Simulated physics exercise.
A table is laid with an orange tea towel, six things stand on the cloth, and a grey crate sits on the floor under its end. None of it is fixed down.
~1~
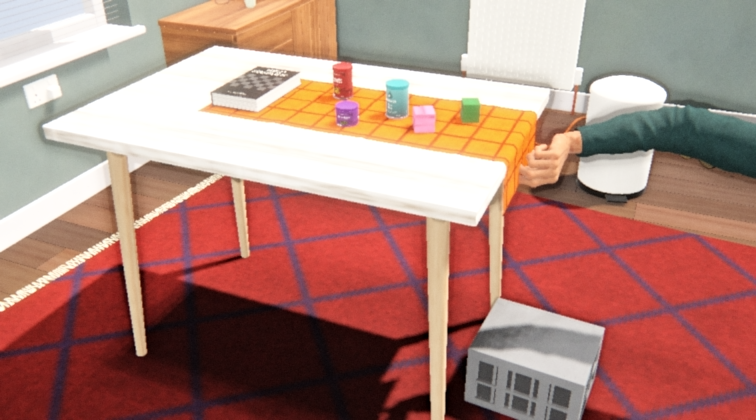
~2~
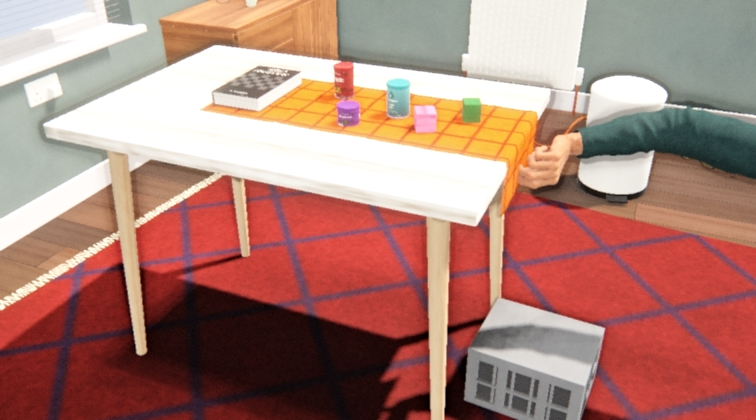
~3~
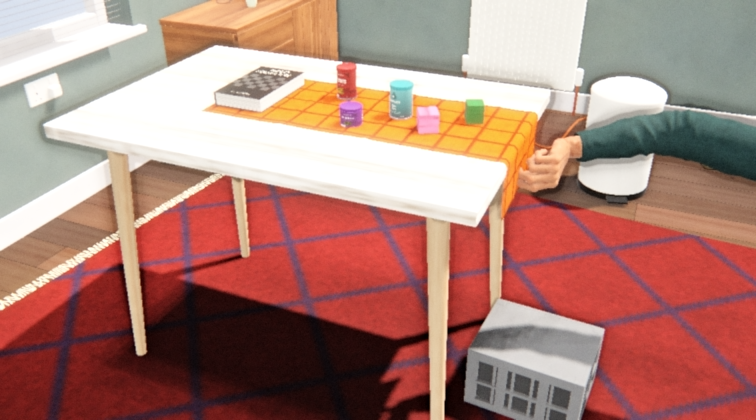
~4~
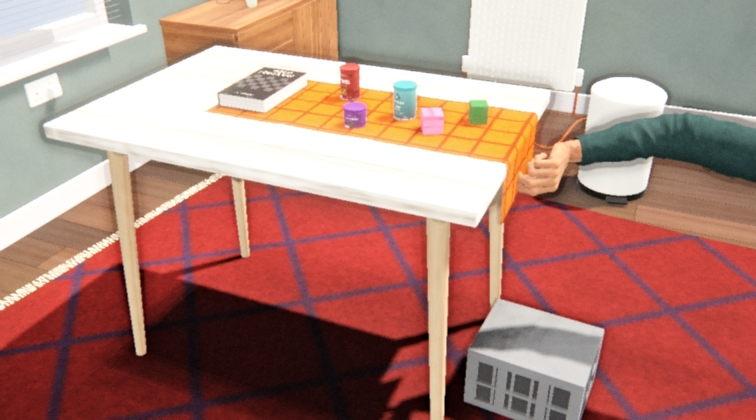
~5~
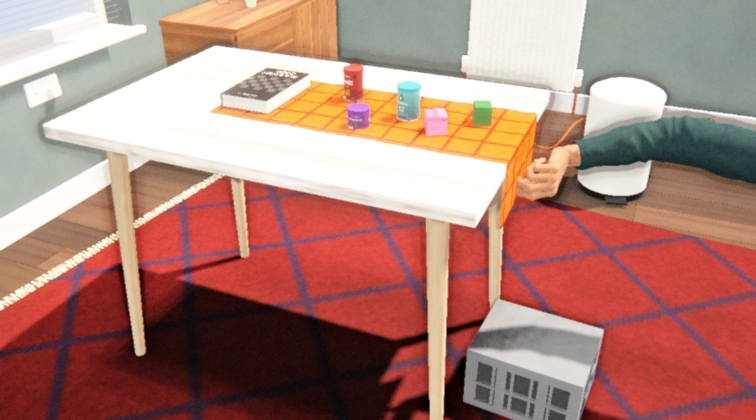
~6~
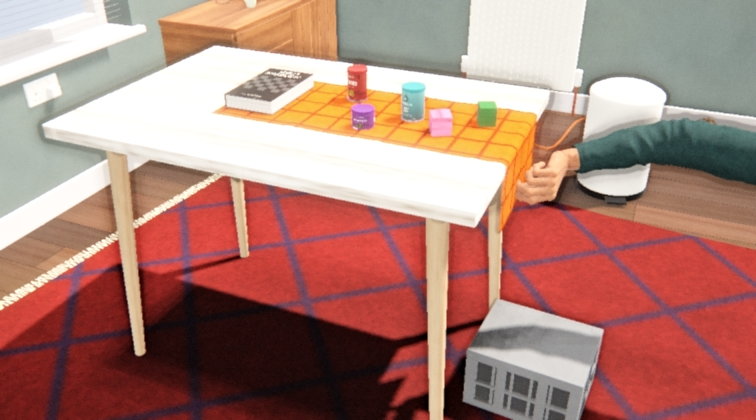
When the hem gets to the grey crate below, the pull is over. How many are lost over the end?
Off the edge: Four.
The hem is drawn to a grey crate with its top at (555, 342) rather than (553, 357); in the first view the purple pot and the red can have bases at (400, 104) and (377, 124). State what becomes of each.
As for the purple pot, it leaves the top; as for the red can, it leaves the top.
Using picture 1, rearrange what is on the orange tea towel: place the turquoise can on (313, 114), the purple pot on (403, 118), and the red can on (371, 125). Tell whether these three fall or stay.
The turquoise can stays put, the purple pot ends up off, the red can ends up off.
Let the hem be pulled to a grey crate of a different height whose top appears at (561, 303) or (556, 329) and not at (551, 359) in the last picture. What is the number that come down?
The count would be 2 and then 3.
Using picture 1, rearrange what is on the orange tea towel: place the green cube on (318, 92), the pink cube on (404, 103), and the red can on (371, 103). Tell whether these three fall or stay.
Here's how it goes: The green cube makes it through, the pink cube ends up down, and the red can ends up down.
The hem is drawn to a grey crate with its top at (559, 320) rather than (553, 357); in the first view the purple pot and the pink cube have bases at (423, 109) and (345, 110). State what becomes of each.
Purple pot is gone, pink cube stays.
Early on, hem near (512, 257); green cube gone.
Midway, hem near (509, 301); green cube, pink cube and turquoise can gone.
Near the end, hem on the crate; green cube, pink cube, turquoise can and purple pot gone.
Finally, hem on the crate; green cube, pink cube, turquoise can and purple pot gone. The count of fallen things is four.
